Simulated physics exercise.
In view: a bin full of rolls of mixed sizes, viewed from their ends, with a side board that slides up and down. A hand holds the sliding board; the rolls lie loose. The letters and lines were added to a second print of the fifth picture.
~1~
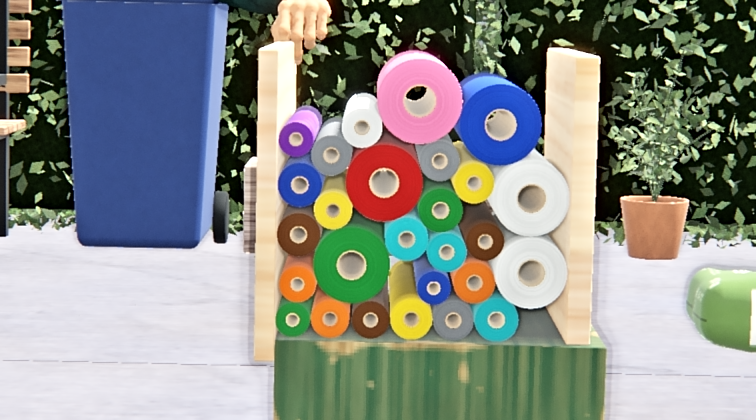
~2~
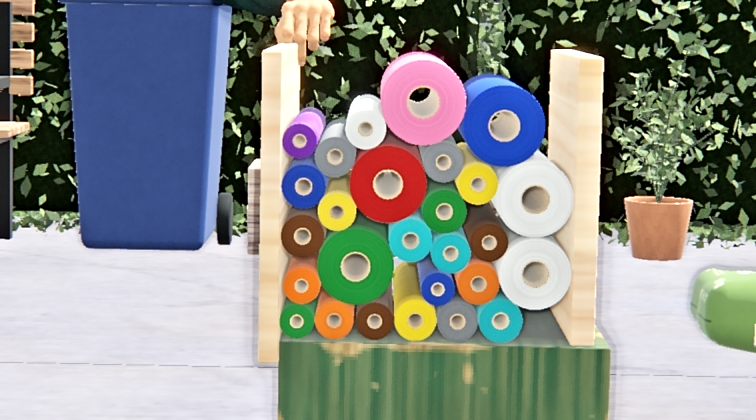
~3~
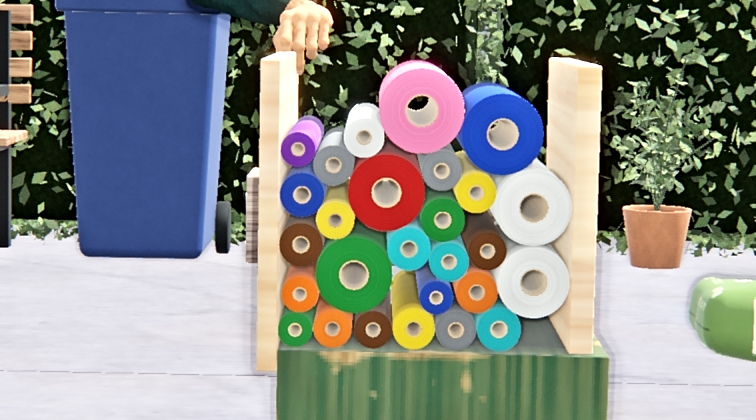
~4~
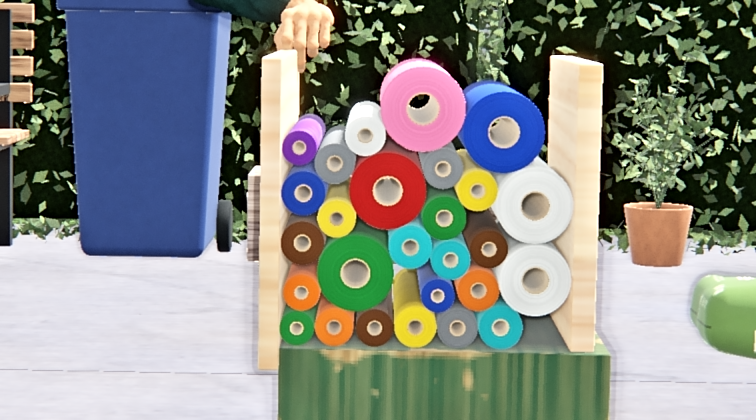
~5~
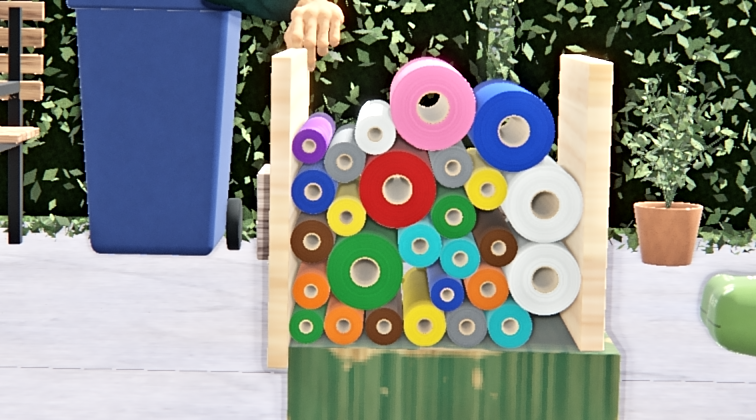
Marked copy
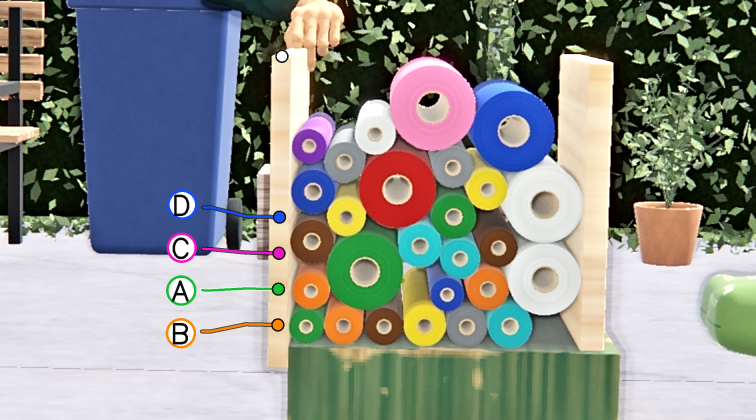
In a yard beside a leafy hedge, colourful rolls of mixed sizes lie stacked end-on between two pale boards, while a hand rests at the top of the left one. The view shifts slightly back and forth, then the whole scene slides a little right, with the rolls keeping their arrangement.
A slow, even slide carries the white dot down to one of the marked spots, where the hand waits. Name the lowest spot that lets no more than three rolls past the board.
No lower than D.
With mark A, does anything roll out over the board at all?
Yes.
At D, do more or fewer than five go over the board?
At D, fewer than five.
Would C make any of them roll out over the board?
Yes.
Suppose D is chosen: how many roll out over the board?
It comes to one.
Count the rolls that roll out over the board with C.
With C, four.
On the copy, A at (279, 289); B at (278, 325); C at (279, 253); D at (280, 217); the white dot at (282, 57).
On D. First, top of the board (291, 128).
Then, top of the board (290, 211).
Finally, top of the board (290, 217), one out over the board.
By contrast, A more than three out over the board; B more than three out over the board; C four out over the board.
